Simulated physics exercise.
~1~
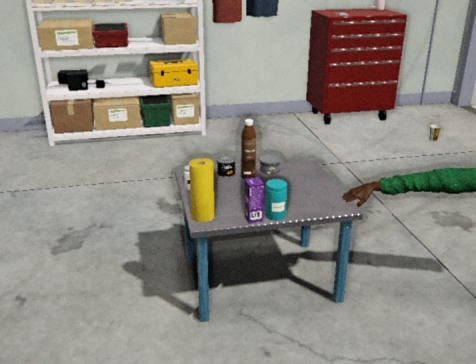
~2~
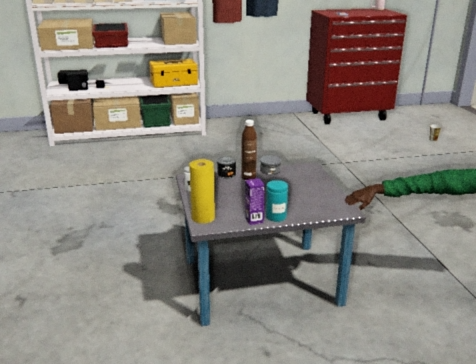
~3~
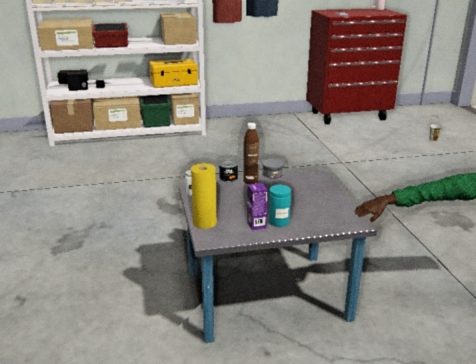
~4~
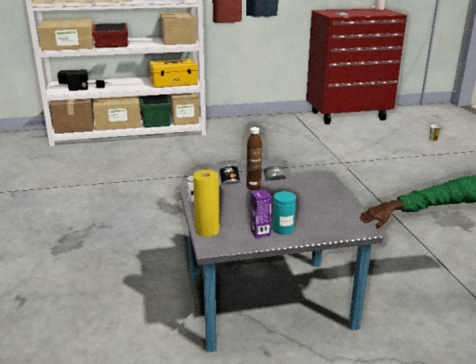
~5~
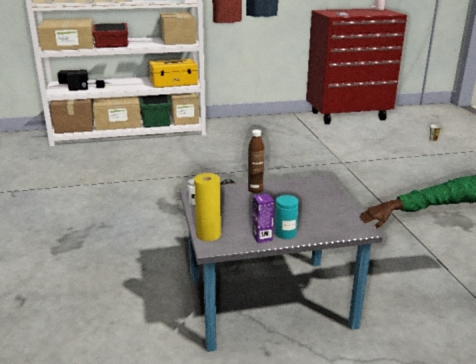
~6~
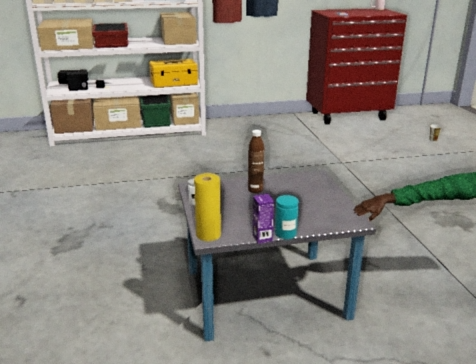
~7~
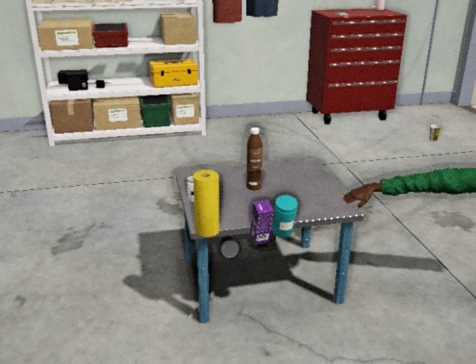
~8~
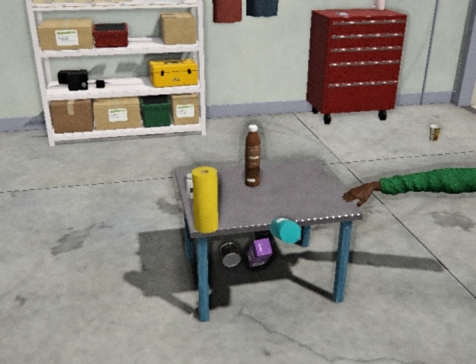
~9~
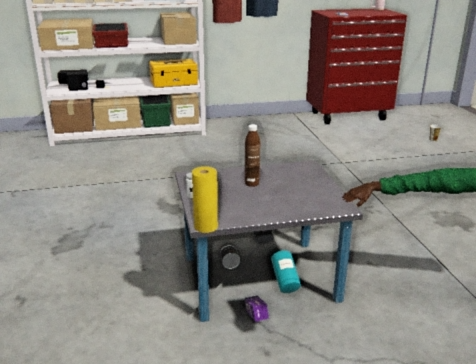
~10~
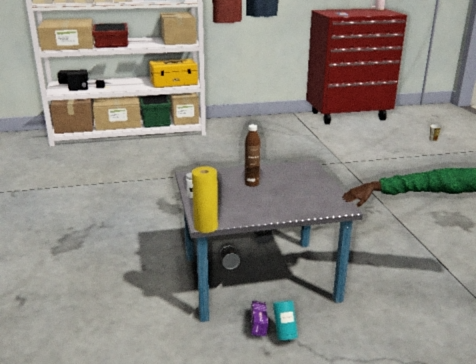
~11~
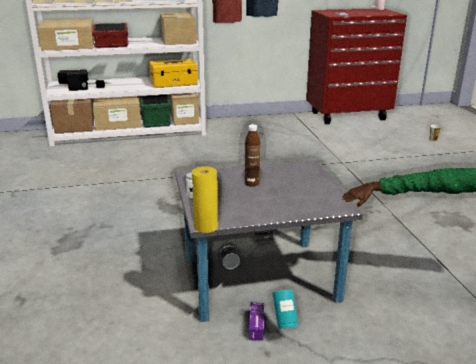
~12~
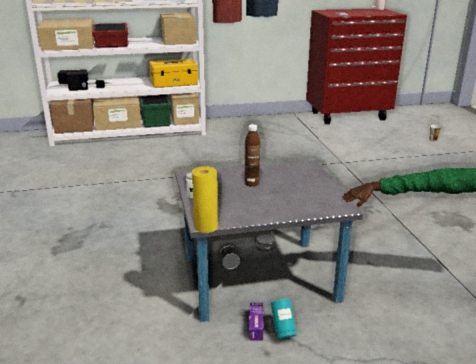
In a garage, a table shifts forward and back beside an outstretched arm, its carton, jar and two tubs dropping off.
